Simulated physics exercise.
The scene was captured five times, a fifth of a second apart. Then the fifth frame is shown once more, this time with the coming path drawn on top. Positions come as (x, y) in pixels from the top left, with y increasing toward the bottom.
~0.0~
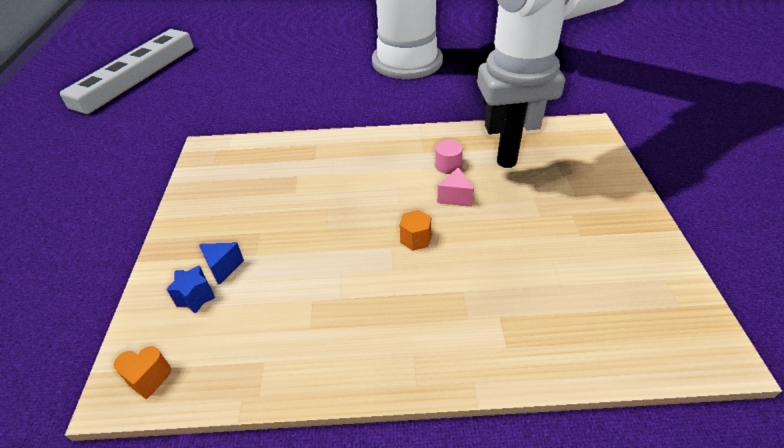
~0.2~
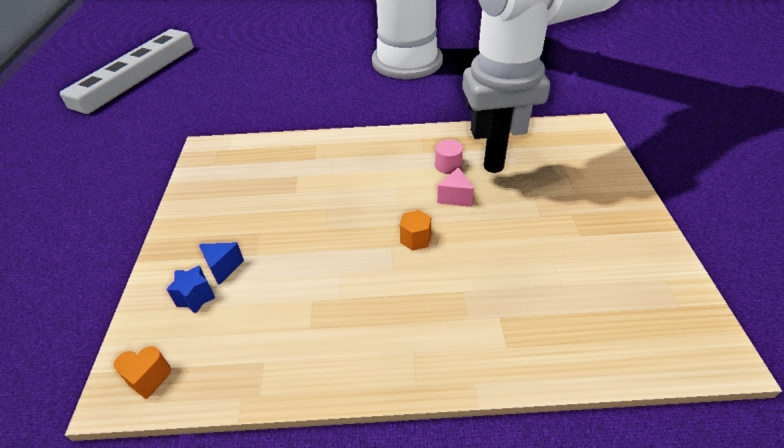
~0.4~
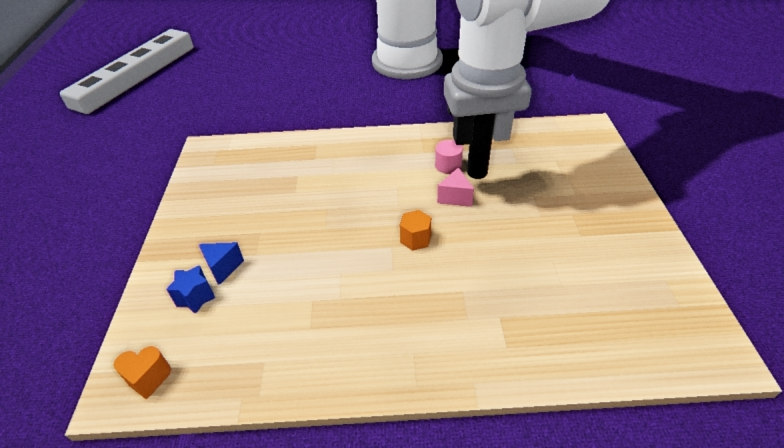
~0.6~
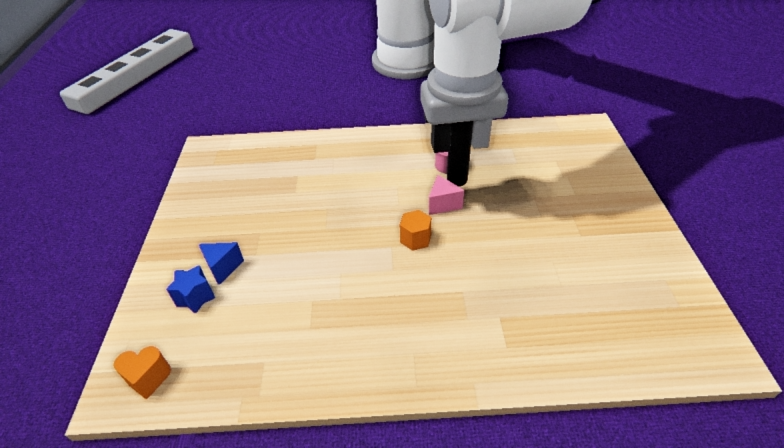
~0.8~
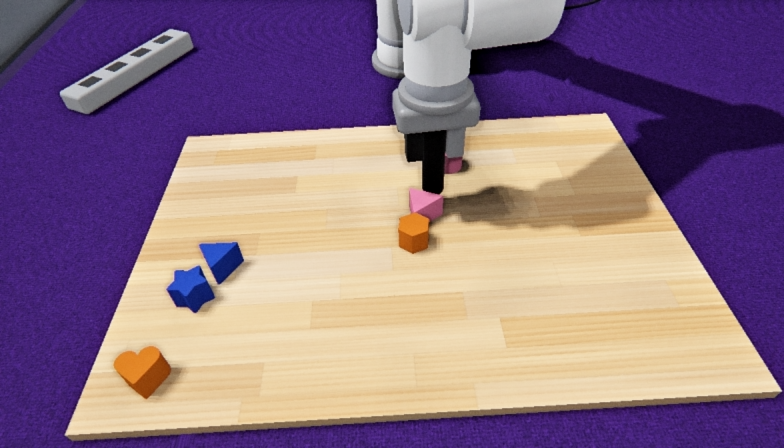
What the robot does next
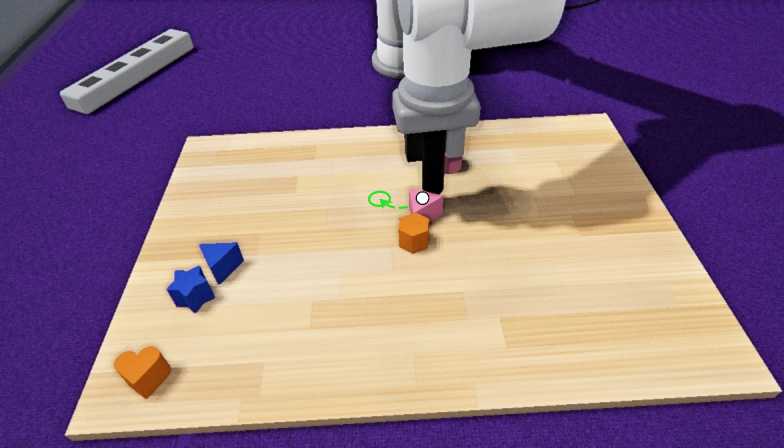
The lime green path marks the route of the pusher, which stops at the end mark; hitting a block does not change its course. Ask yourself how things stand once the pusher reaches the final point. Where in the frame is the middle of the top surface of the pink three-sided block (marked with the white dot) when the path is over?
It comes to (403, 204).
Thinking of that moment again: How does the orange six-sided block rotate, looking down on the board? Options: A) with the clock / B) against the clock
Choice B: Against the clock.
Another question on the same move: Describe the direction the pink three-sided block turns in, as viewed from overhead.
Seen from overhead, it turns anticlockwise.
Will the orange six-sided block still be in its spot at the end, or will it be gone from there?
It will be nudged away from its spot.
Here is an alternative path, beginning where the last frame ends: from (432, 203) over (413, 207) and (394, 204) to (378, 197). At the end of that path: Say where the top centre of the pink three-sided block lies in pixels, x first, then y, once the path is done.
In the picture, it is at (406, 204).
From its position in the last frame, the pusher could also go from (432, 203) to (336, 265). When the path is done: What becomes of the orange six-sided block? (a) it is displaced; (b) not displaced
a.
The drawn path runs from (432, 203) over (413, 206) and (393, 207) to (379, 199); the dot is on the pink three-sided block.
The first path, step by step. Halfway along, pusher at (402, 195); orange six-sided block at (410, 231), turned 25° anticlockwise; pink three-sided block at (403, 204), turned 25° anticlockwise.
At the end, pusher at (379, 186); orange six-sided block at (410, 231), turned 25° anticlockwise; pink three-sided block at (403, 204), turned 25° anticlockwise; pink disc not moved.
